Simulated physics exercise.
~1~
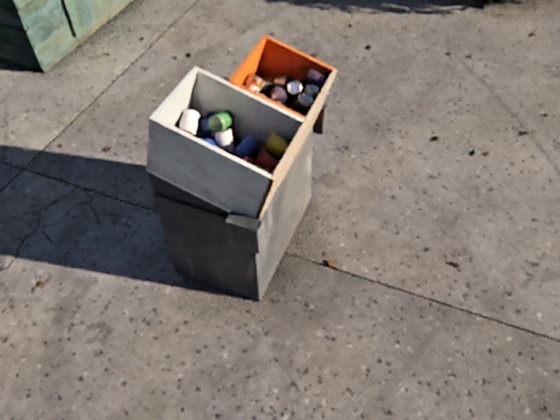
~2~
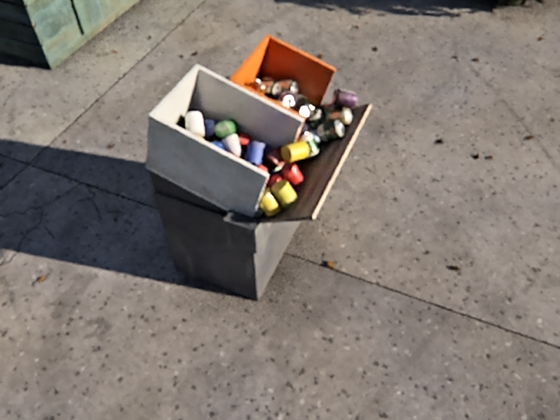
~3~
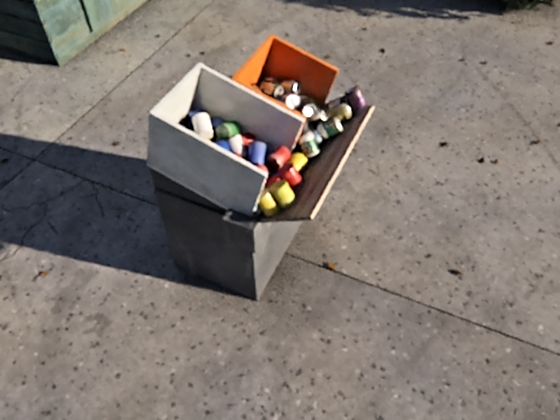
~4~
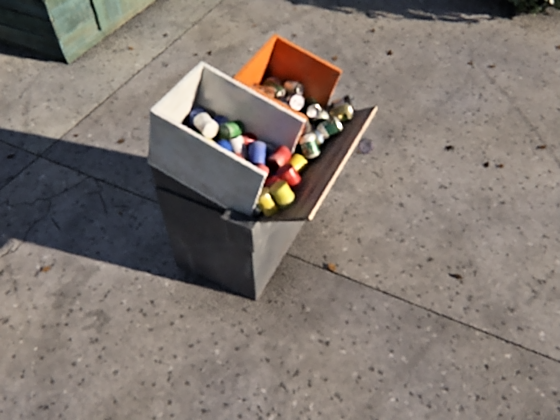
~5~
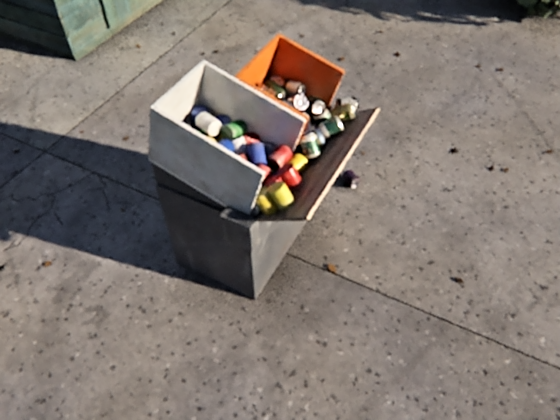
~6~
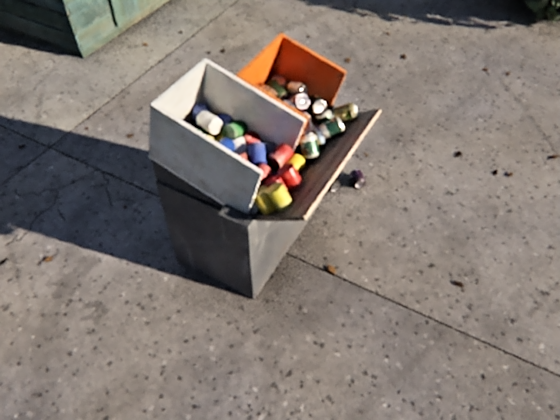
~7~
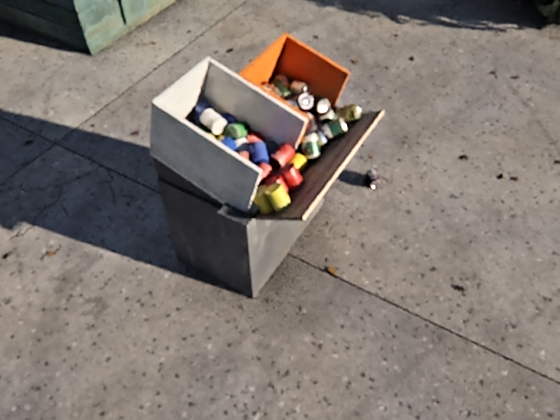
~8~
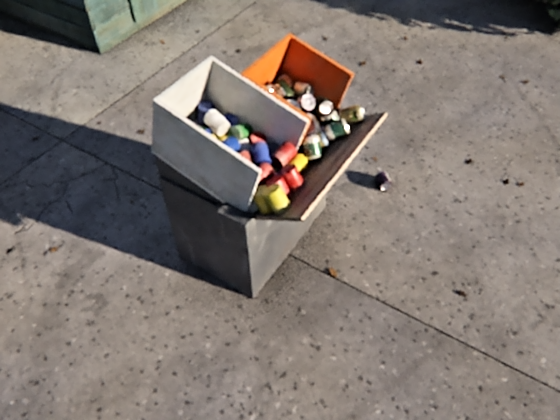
The flap on the front of a grey stand swung open, and colourful little cans and jars slid forward from the orange and white bins onto it; a couple dropped to the pavement and one rolled off to the right, while the rest stayed piled up.
